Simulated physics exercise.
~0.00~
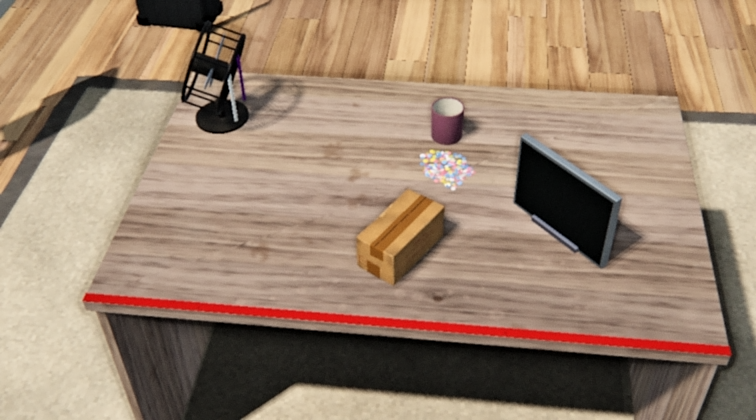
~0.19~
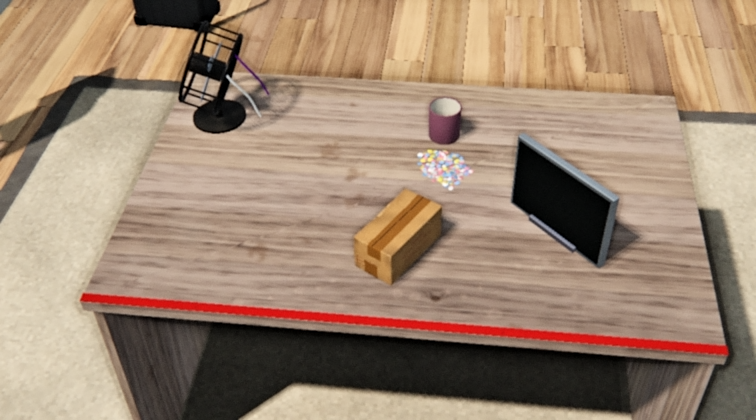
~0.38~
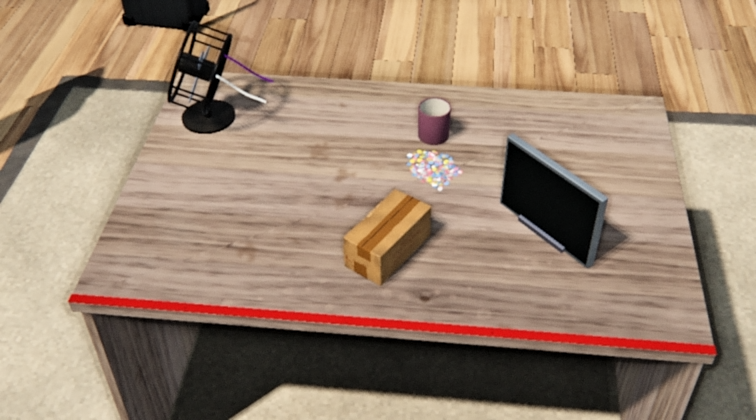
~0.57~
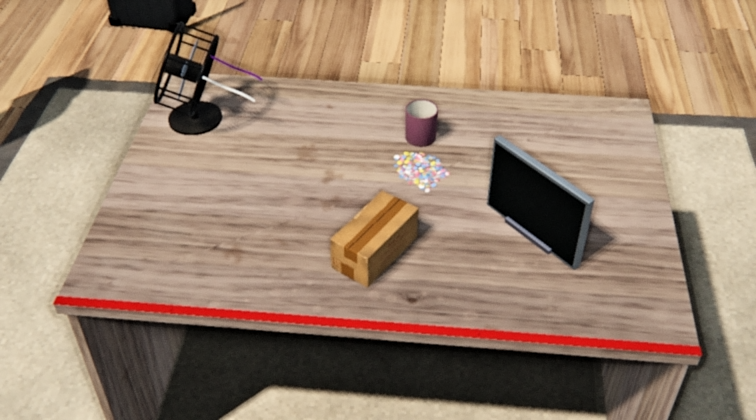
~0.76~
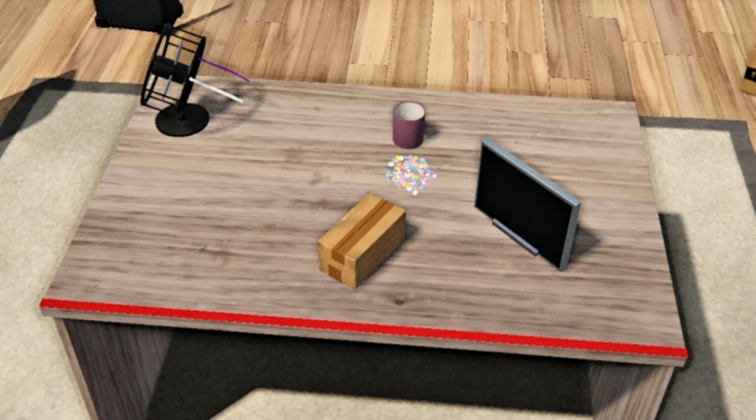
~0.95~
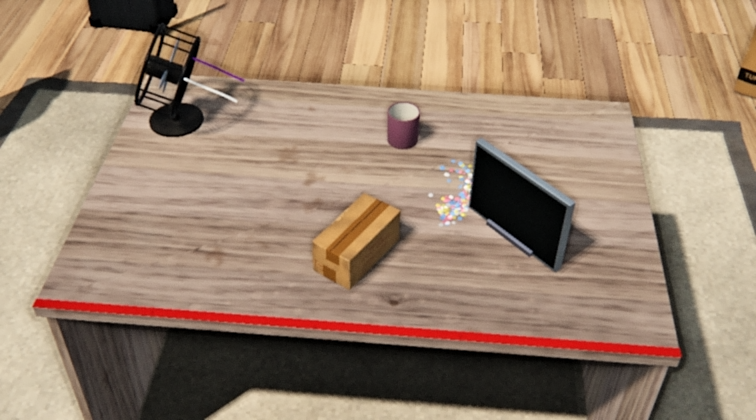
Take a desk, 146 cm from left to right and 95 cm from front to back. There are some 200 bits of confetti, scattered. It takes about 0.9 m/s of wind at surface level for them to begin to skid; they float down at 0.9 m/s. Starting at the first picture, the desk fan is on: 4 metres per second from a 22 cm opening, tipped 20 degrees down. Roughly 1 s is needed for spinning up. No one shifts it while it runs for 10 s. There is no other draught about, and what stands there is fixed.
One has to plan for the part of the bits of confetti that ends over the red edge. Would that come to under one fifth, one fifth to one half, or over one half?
It would come to one fifth to one half.
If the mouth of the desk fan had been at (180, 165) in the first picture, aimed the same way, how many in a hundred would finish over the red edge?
That would come to roughly 0 %.
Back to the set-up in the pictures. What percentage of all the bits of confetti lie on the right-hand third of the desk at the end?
About 0 percent.
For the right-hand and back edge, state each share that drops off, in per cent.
I'd put it near 60 percent on the right-hand side and close to 0 percent at the back.
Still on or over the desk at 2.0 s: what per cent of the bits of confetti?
Close to 10 in a hundred are still there at that time.
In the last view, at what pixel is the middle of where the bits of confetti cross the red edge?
Roughly at pixel (604, 352).
After 2.0 s the count stands so, 37 % are over the red edge.
After 3.2 s the count stands so, 38 % are over the red edge.
After 5.5 s the count stands so, 38 % are over the red edge.
After 10.0 s, at the end, 38 % are over the red edge.
